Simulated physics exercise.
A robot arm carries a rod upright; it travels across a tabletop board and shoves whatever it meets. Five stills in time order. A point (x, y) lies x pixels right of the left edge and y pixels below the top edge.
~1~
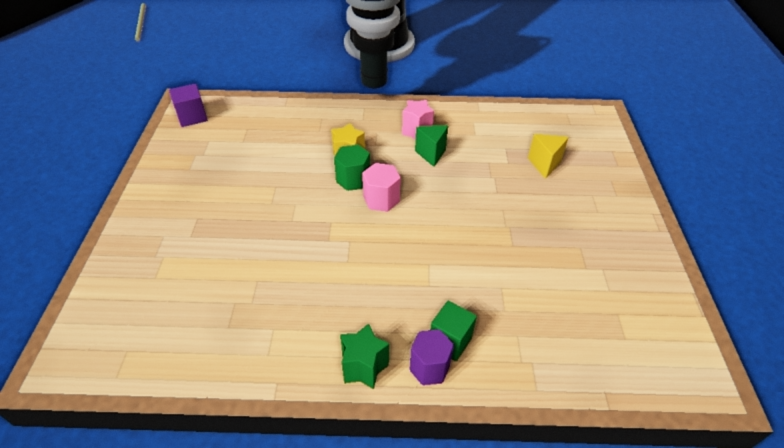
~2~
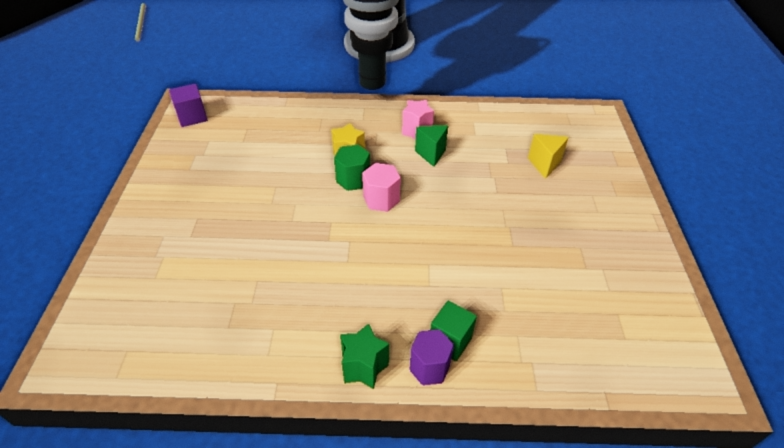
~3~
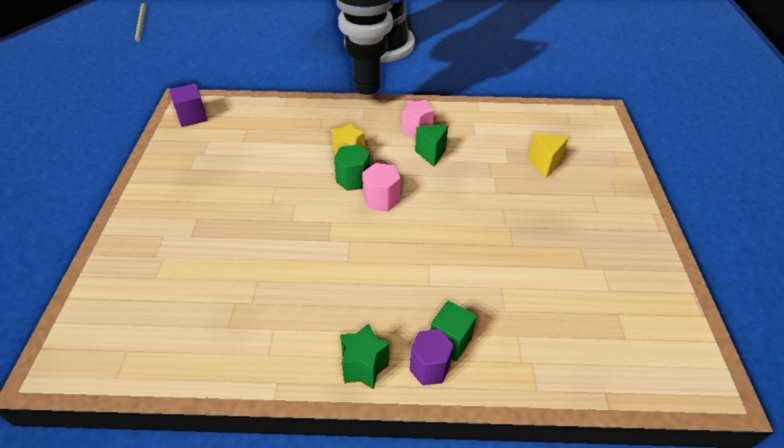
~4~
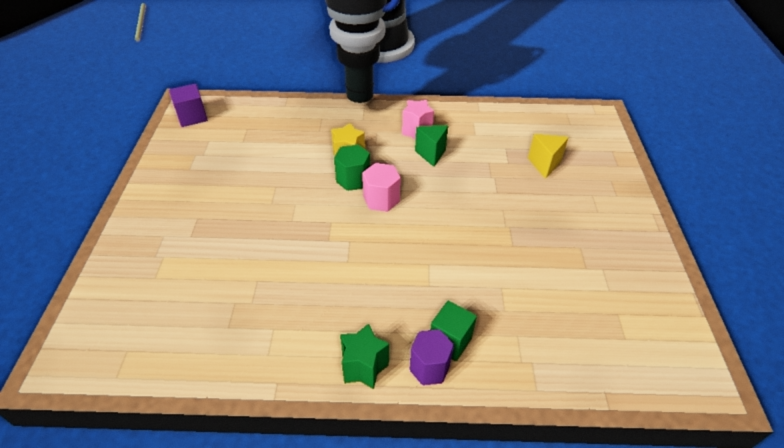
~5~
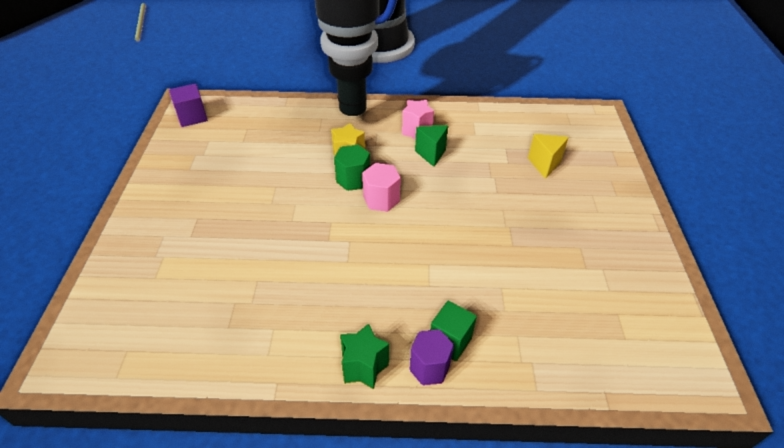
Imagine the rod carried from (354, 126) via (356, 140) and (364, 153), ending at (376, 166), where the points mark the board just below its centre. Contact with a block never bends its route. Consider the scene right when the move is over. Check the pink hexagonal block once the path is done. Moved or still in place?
Here's my answer: The pink hexagonal block remains in position.
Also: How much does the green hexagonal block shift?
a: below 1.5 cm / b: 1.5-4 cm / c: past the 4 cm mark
Letter b.
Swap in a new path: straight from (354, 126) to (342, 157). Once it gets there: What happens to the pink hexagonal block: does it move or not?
By the end it has moved.
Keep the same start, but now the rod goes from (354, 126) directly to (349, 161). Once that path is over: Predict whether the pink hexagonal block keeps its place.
Once the path ends, it is somewhere new.
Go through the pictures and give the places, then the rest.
In the first frame, tip of the rod at (374, 82), middles of tops, yellow star-shaped block at (347, 134), green hexagonal block at (352, 155), pink hexagonal block at (382, 175).
In the second frame, rod at (372, 83), nothing pushed.
In the third frame, rod at (367, 88), nothing pushed.
In the fourth frame, rod at (360, 96), nothing pushed.
In the fifth frame, rod at (353, 109), yellow star-shaped block at (347, 134), green hexagonal block at (352, 155), pink hexagonal block at (382, 175).
On the path given first. Halfway along, rod at (358, 129); yellow star-shaped block at (344, 137), turned 15° anticlockwise.
At the end, rod at (376, 148); yellow star-shaped block at (345, 145), turned 25° clockwise; green hexagonal block at (347, 168); pink hexagonal block unmoved.
